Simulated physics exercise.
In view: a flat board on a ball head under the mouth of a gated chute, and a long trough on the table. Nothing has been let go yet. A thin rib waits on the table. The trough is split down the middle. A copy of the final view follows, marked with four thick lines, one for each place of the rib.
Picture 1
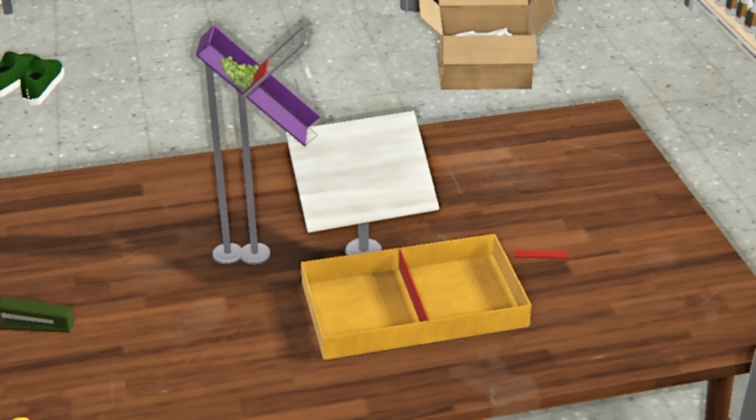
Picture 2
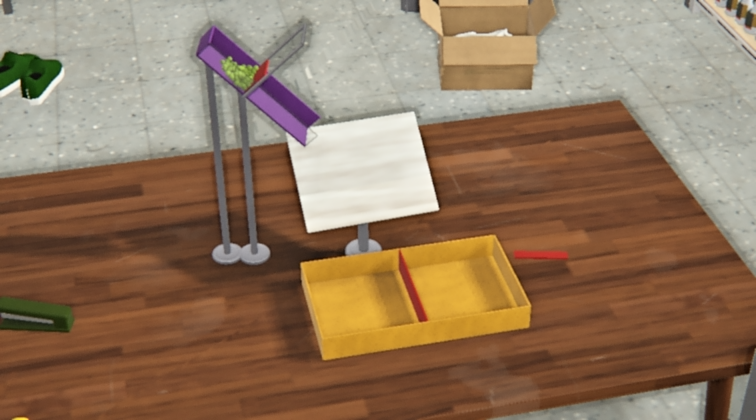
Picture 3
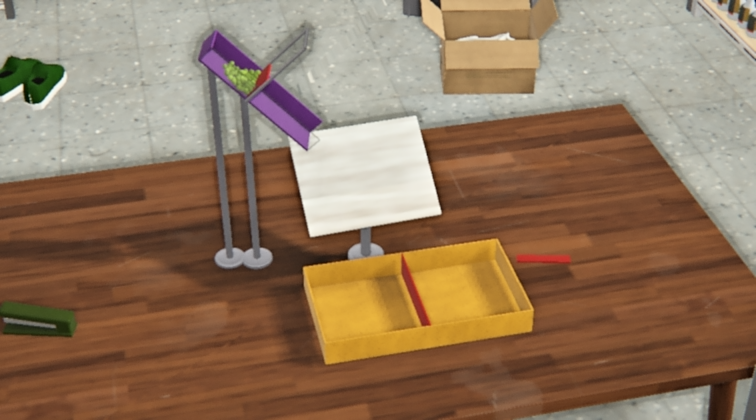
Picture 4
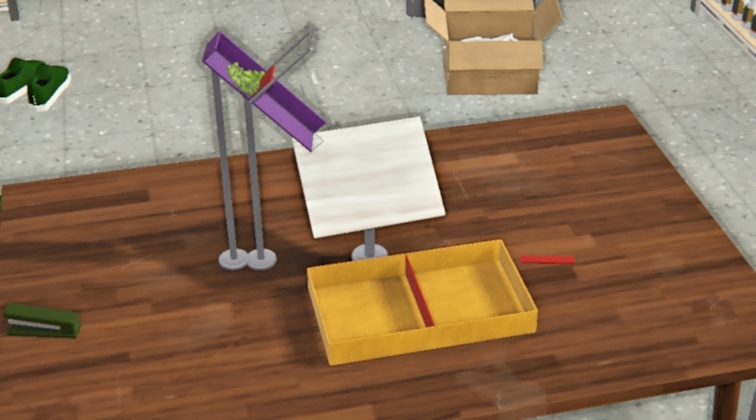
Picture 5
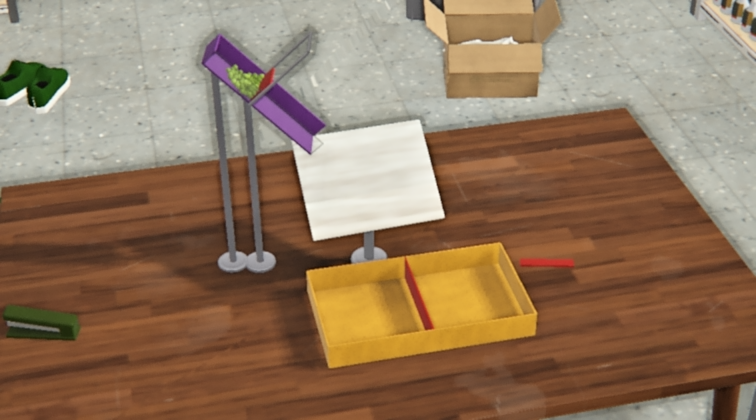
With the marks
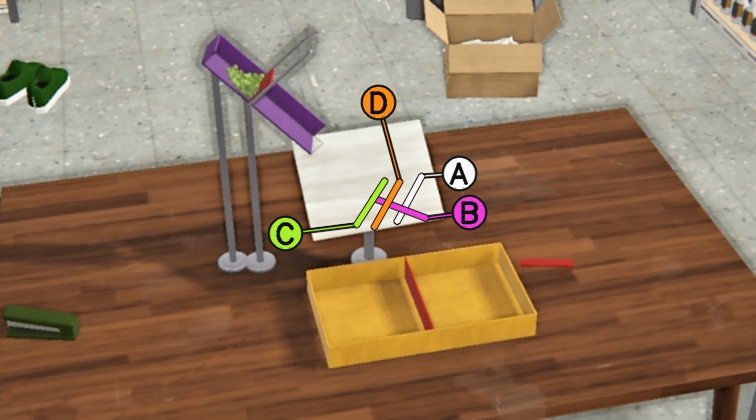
A wooden table held a purple chute with green peas behind its shut gate, a tilted white board, and a divided yellow trough; nothing on it moved, though the view shifted slightly.
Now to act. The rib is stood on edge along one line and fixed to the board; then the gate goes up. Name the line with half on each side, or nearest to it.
I would pick line B.
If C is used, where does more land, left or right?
Left.
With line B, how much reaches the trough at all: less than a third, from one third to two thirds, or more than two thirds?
It is more than two thirds.
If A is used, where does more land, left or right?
Left.
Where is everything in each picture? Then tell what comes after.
Load behind the gate (241, 72), dried peas; lip of the chute (306, 137), sloping fairly steeply, in the first picture.
Middle of the board (362, 170), tilted fairly steeply; middle of its low edge (374, 221); of its high edge (351, 121), in the second picture.
Front corners of the trough (326, 343) and (533, 310); front end of its middle wall (431, 326); gate still shut (266, 75), in the third picture.
Middle of the load (247, 78); lip (312, 143), in the fourth picture.
Middle of the load (246, 80); lip (312, 146), in the fifth picture.
On the marked copy, line A from (421, 176) to (397, 221); line B from (373, 198) to (425, 218); line C from (384, 180) to (356, 224); line D from (399, 181) to (374, 227).
For line A, of what is caught, the larger part in the left half, about a tenth in the right.
For line B, of what is caught, roughly half in the left half, roughly half in the right.
For line C, of what is caught, almost all in the left half, about a tenth in the right.
For line D, of what is caught, almost all in the left half, about a tenth in the right.
